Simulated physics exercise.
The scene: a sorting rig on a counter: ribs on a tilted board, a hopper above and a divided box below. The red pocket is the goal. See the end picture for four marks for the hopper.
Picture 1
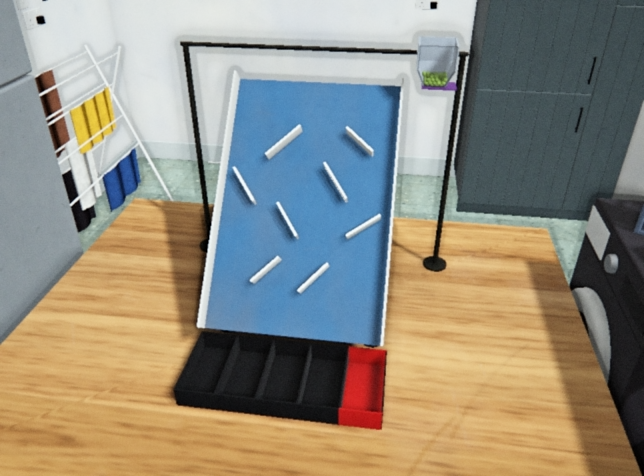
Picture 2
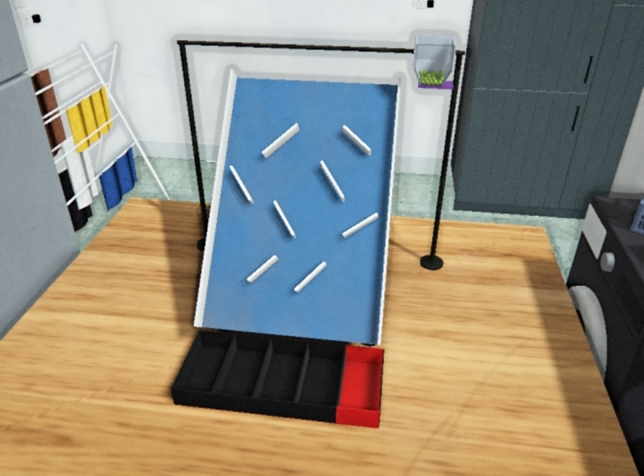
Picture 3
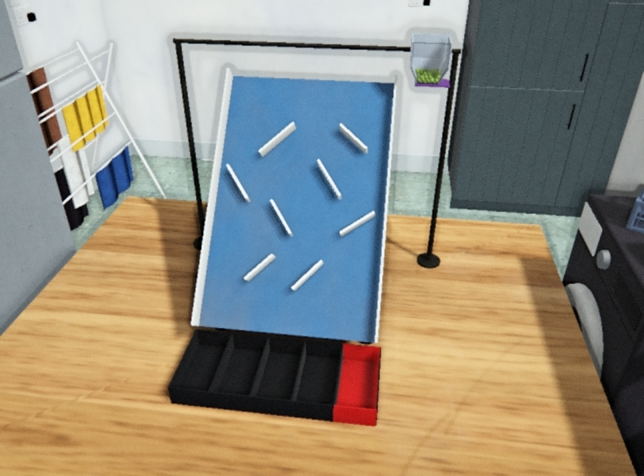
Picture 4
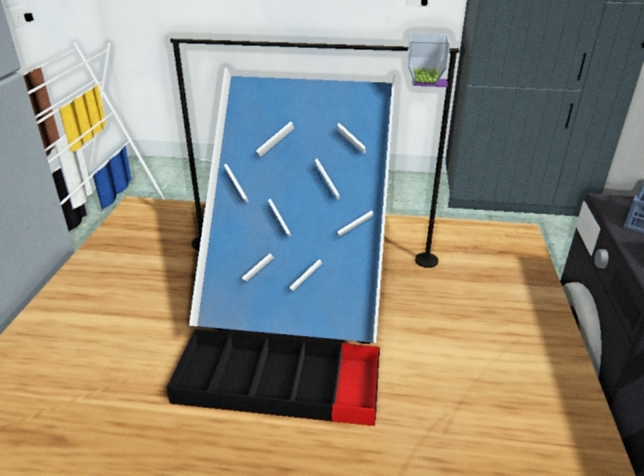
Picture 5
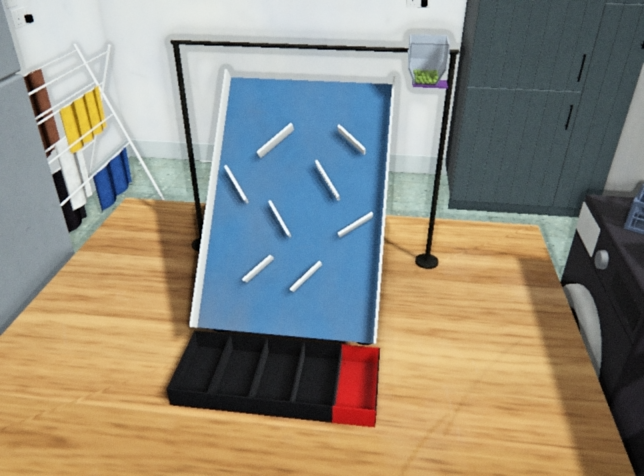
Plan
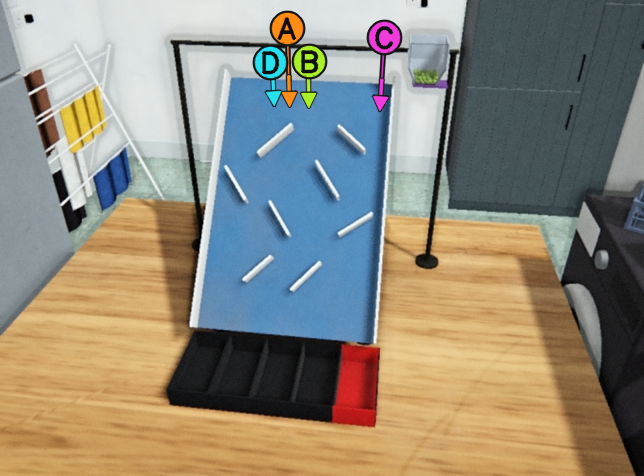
The camera drifts very slightly to the right and then settles, looking down from in front at a wooden counter in a room with grey cabinets and a drying rack. A tilted blue board with white ribs stands beneath a black frame, a clear hopper of green bits at upper right, a black divided box with a red right-hand pocket below. Nothing else moves.
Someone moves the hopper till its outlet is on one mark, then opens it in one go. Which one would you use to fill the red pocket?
Choose C.
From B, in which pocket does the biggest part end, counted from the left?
It is the second one.
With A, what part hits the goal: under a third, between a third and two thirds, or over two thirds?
It is under a third.
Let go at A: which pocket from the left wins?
The first from the left.
On the marked copy, mark A meets the board at (289, 101); mark B meets the board at (308, 102); mark C meets the board at (380, 105); mark D meets the board at (273, 100).
Choosing A, a stray few in the red pocket, nearly all in other pockets, a stray few outside the box.
Choosing B, a stray few in the red pocket, nearly all in other pockets, a stray few outside the box.
Choosing C, about a quarter in the red pocket, about a third in other pockets, about a third outside the box.
Choosing D, none in the red pocket, nearly all in other pockets.
